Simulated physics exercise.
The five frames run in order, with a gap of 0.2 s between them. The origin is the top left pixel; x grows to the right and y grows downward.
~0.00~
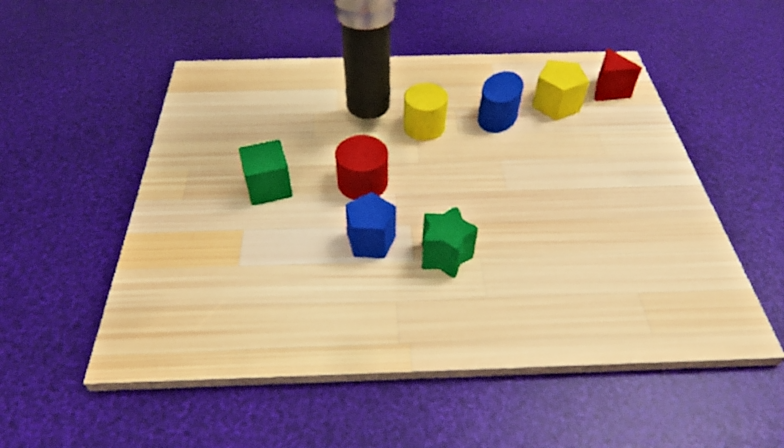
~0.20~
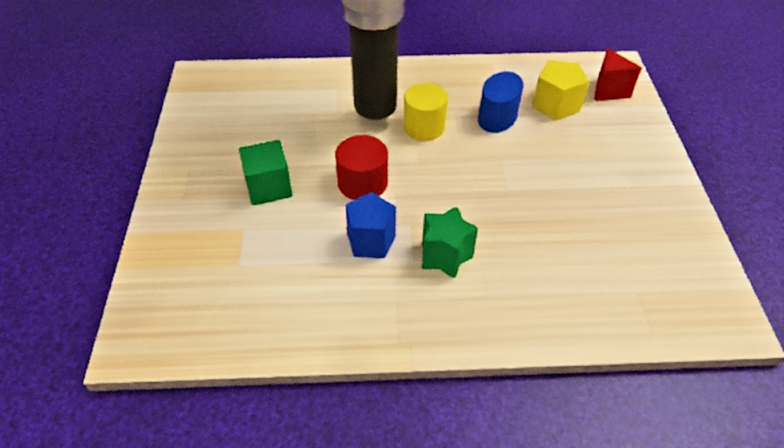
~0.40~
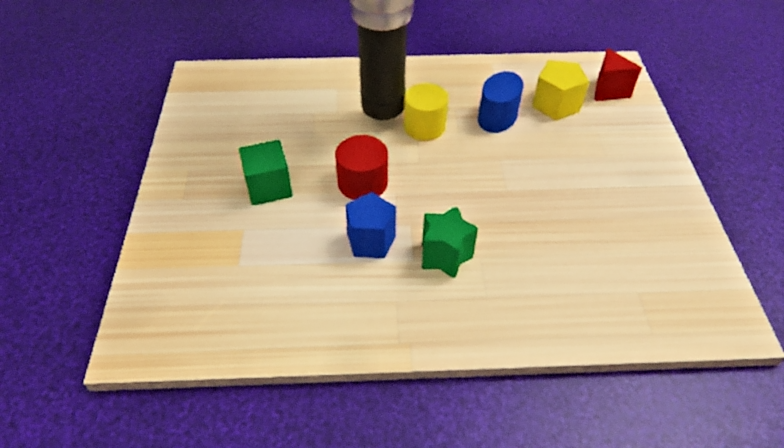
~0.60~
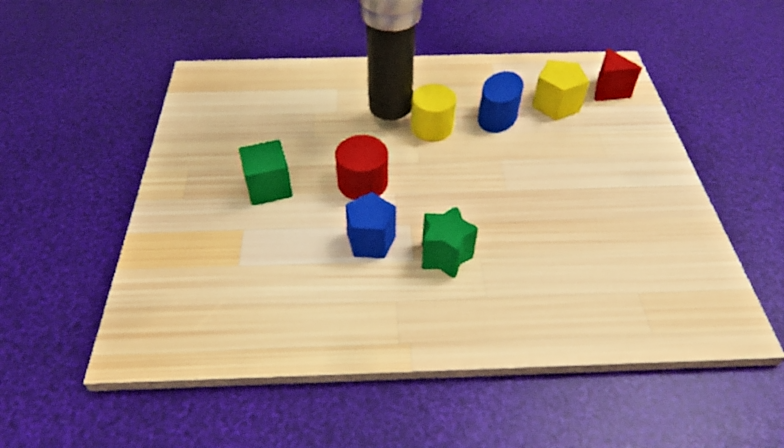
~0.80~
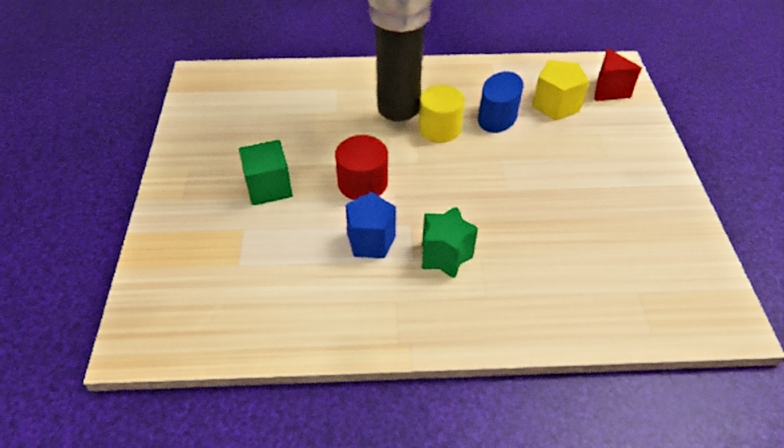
A black post slides slowly to the right along the back of a wooden board scattered with coloured blocks, meets the yellow cylinder and pushes it a short way toward the blue block, while the other blocks stay still.
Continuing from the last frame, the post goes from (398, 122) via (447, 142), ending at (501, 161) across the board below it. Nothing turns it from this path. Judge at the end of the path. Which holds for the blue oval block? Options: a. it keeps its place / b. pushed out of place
I'll go with b - pushed out of place.
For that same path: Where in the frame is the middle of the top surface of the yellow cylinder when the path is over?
The point I'd pick in the picture is (544, 116).
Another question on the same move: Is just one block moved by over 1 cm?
No - that is not the case.
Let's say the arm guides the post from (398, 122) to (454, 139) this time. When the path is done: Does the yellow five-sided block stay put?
Yes, that is what happens.
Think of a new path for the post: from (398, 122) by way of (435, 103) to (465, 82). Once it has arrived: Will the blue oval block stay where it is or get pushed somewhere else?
The blue oval block will stay where it stands.
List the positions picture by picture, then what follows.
The first frame shows lower end of the post (368, 106), tops of blocks, red cylinder (362, 152), yellow cylinder (426, 96), blue oval block (503, 86).
The second frame shows post (375, 107), blocks as before.
The third frame shows post (383, 107), blocks as before.
The fourth frame shows post (391, 107), yellow cylinder (435, 97).
The fifth frame shows post (399, 108), red cylinder (362, 152), yellow cylinder (443, 98), blue oval block (503, 86).
What follows on the original path. One third of the way, post (432, 122); yellow cylinder (478, 107); blue oval block (509, 86), turned 15° anticlockwise.
Two thirds of the way, post (467, 136); yellow cylinder (514, 114); blue oval block (521, 85), turned 50° anticlockwise.
At the end, post (503, 148); red cylinder not moved; yellow cylinder (544, 116); blue oval block (523, 84), turned 60° anticlockwise.
